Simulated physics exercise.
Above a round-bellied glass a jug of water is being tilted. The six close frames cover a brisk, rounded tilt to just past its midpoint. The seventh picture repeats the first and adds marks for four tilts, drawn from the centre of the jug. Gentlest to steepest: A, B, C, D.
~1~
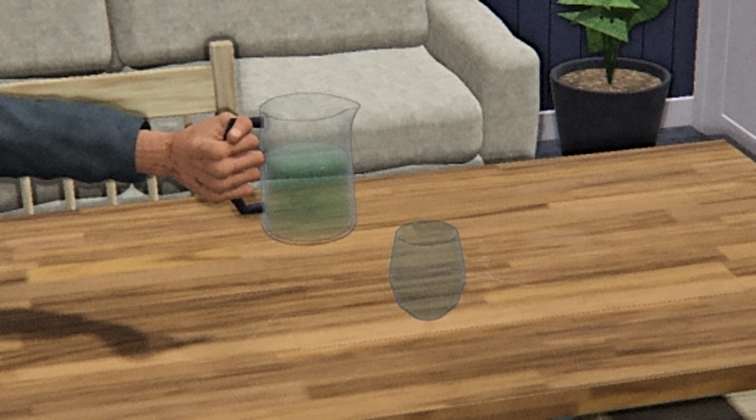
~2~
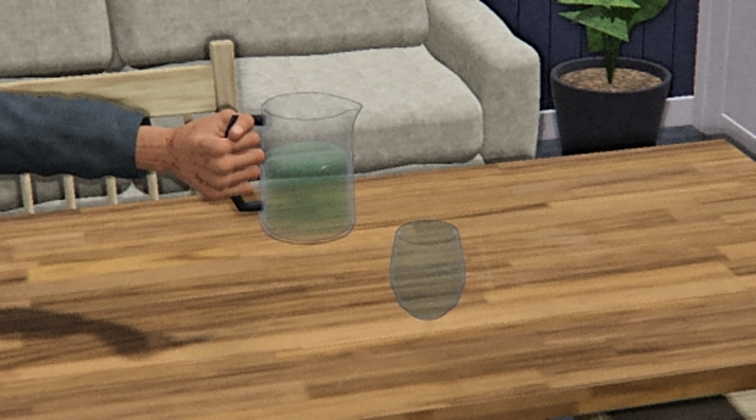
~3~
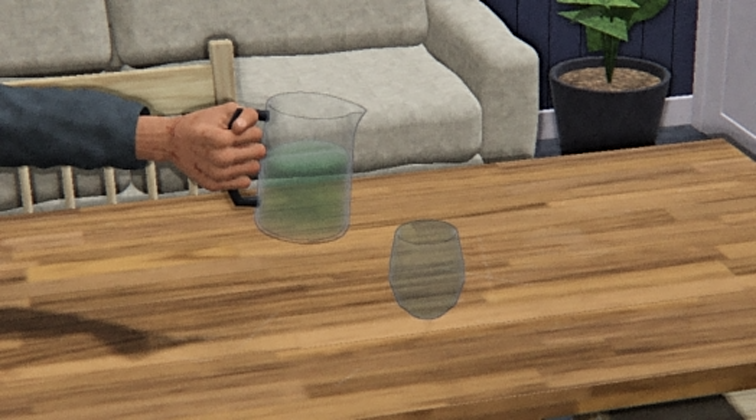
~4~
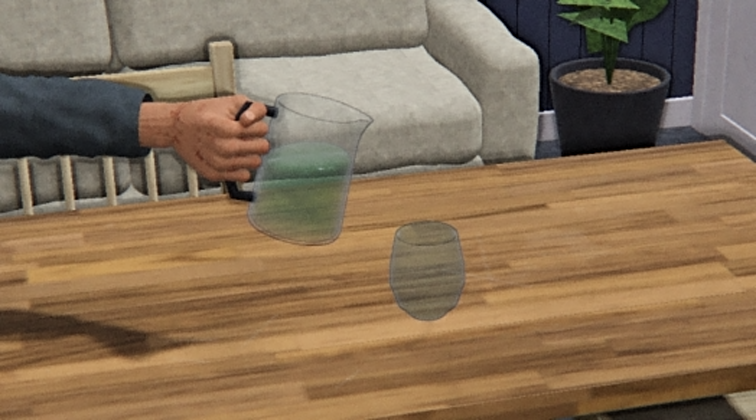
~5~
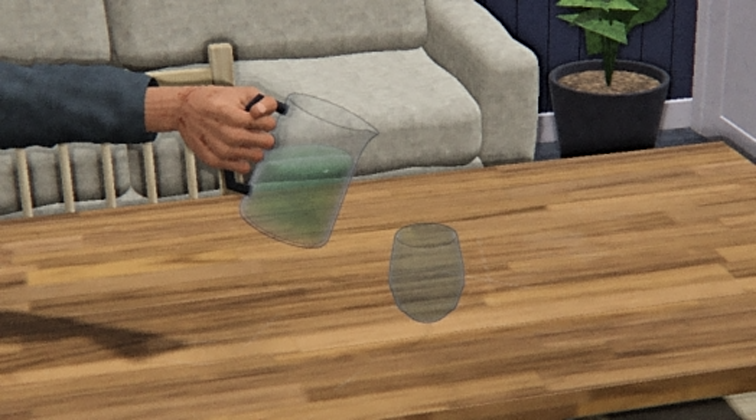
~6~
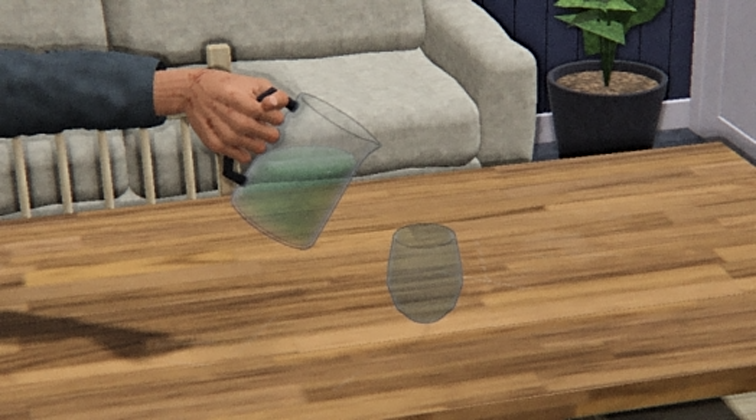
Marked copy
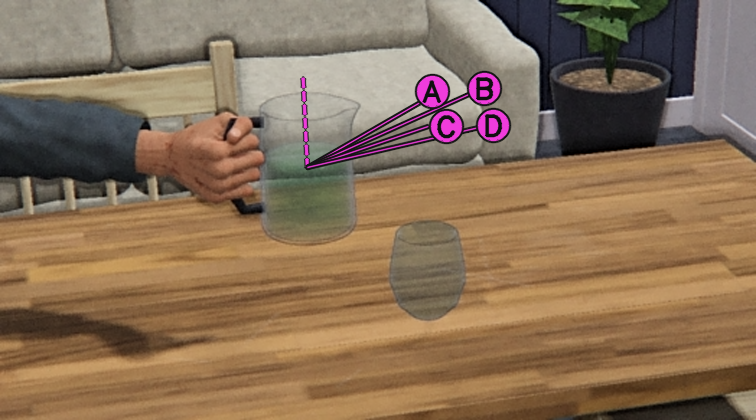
The video shows a hand holding a clear jug of greenish liquid upright above a wooden table beside an empty round-bellied glass, then gradually tilting the jug rightward toward the glass, with no liquid leaving it.
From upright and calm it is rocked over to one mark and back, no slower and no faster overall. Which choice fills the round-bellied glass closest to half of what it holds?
B is best.
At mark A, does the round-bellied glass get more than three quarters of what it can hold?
No, it does not.
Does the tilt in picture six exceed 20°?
Yes.
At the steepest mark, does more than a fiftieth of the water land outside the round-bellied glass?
Yes.
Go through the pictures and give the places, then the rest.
In the first picture, upright, lip at (358, 104); rim of the round-bellied glass round (427, 232); nothing has left yet.
In the second picture, upright, lip at (360, 105); nothing has left yet.
In the third picture, tipped about 7°, lip at (364, 109); nothing has left yet.
In the fourth picture, tipped about 15°, lip at (371, 118); nothing has left yet.
In the fifth picture, tipped about 24°, lip at (377, 131); nothing has left yet.
In the sixth picture, tipped about 34°, lip at (380, 144); nothing has left yet.
In magenta, A at (419, 103); B at (468, 94); C at (428, 126); D at (476, 128).
With A, the round-bellied glass ends with about 30 % of what it can hold.
With B, the round-bellied glass ends with about 49 % of what it can hold.
With C, the round-bellied glass ends with about 61 % of what it can hold; 5 % of the water is spilt.
With D, the round-bellied glass ends with about 73 % of what it can hold; 11 % of the water is spilt.
